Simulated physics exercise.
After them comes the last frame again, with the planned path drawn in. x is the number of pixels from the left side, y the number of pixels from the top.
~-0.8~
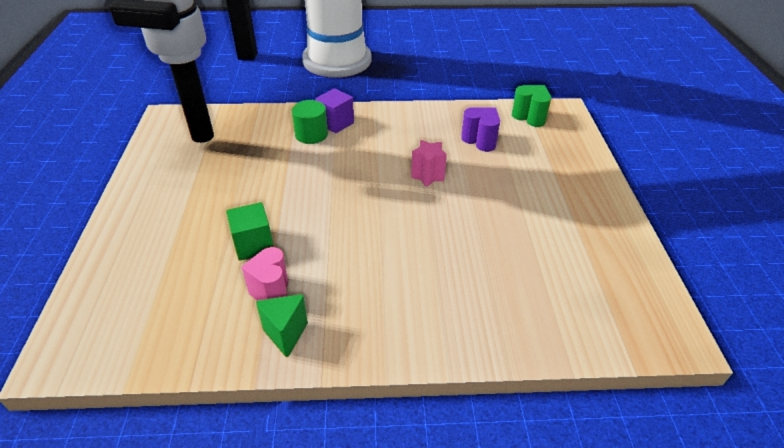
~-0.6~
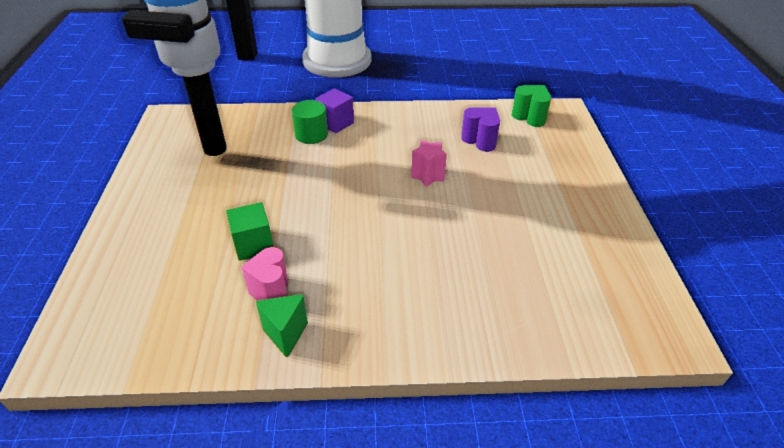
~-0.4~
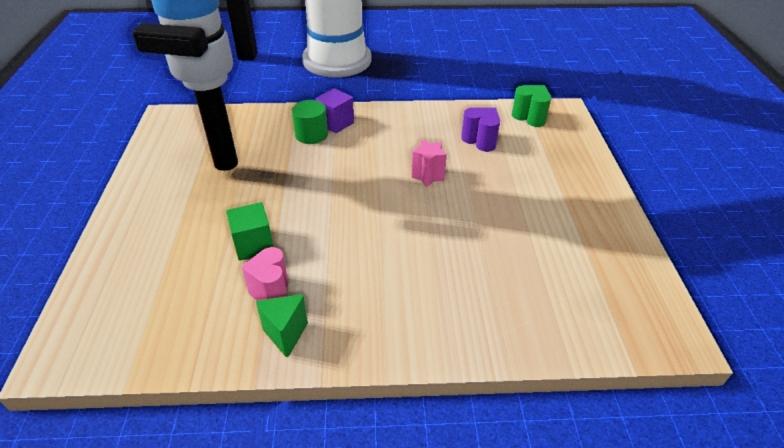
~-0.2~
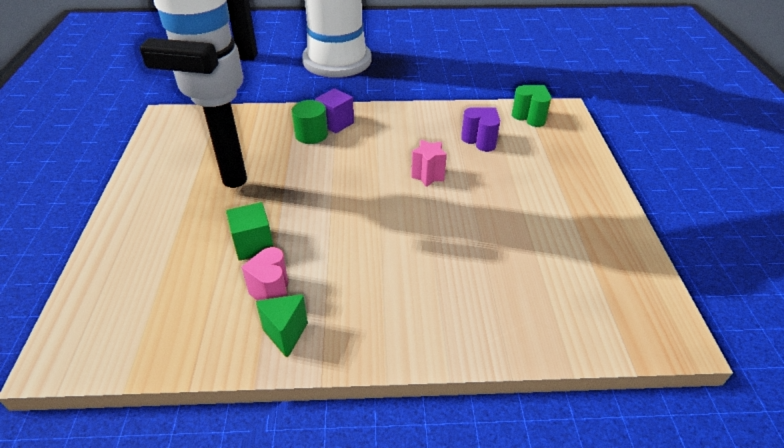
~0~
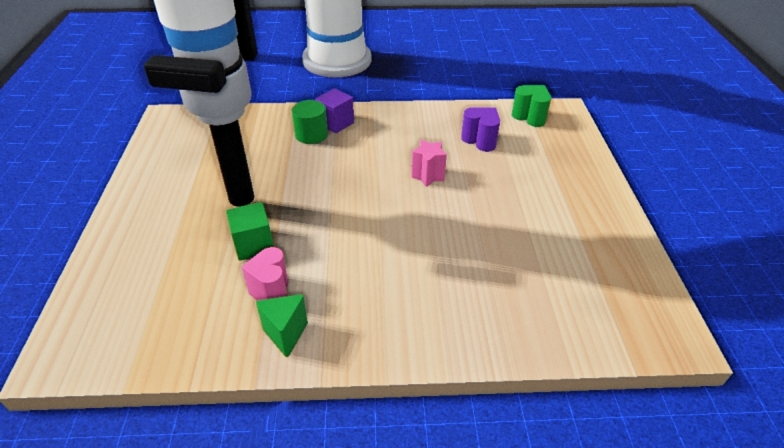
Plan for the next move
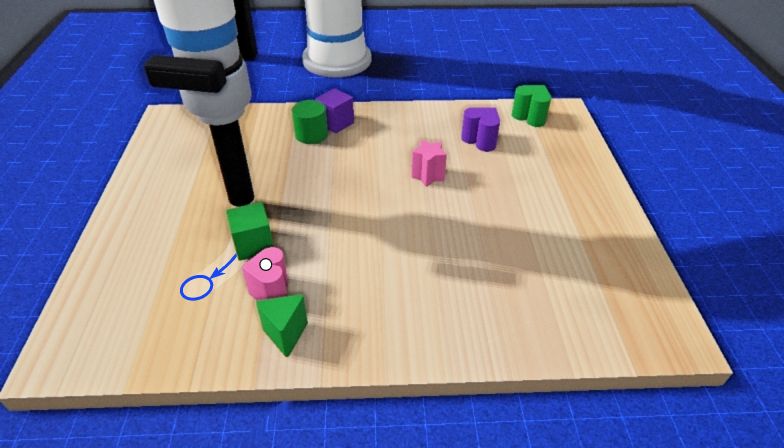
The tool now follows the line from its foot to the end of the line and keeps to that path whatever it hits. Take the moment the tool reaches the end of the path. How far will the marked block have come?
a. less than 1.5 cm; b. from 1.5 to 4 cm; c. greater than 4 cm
a: Less than 1.5 cm.
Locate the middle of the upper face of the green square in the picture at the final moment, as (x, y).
It is at (251, 245).
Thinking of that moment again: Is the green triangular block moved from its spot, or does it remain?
Stays where it is.
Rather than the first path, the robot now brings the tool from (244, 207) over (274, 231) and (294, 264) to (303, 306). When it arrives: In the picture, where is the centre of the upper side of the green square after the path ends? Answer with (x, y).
I'd say the green square ends with its top centre at (248, 233).
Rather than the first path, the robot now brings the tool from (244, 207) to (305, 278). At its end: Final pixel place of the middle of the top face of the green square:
Pixel (247, 241).
The drawn path runs from (244, 207) over (246, 233) and (231, 262) to (197, 288); the dot is on the pink heart block.
The first path, step by step. One third of the way, tool (244, 225); green square (249, 226).
Two thirds of the way, tool (228, 253); green square (252, 245), turned 35° anticlockwise; pink heart block (270, 268).
At the end, tool (194, 279); green square (251, 245), turned 40° anticlockwise; pink heart block (271, 269); green triangular block not moved.
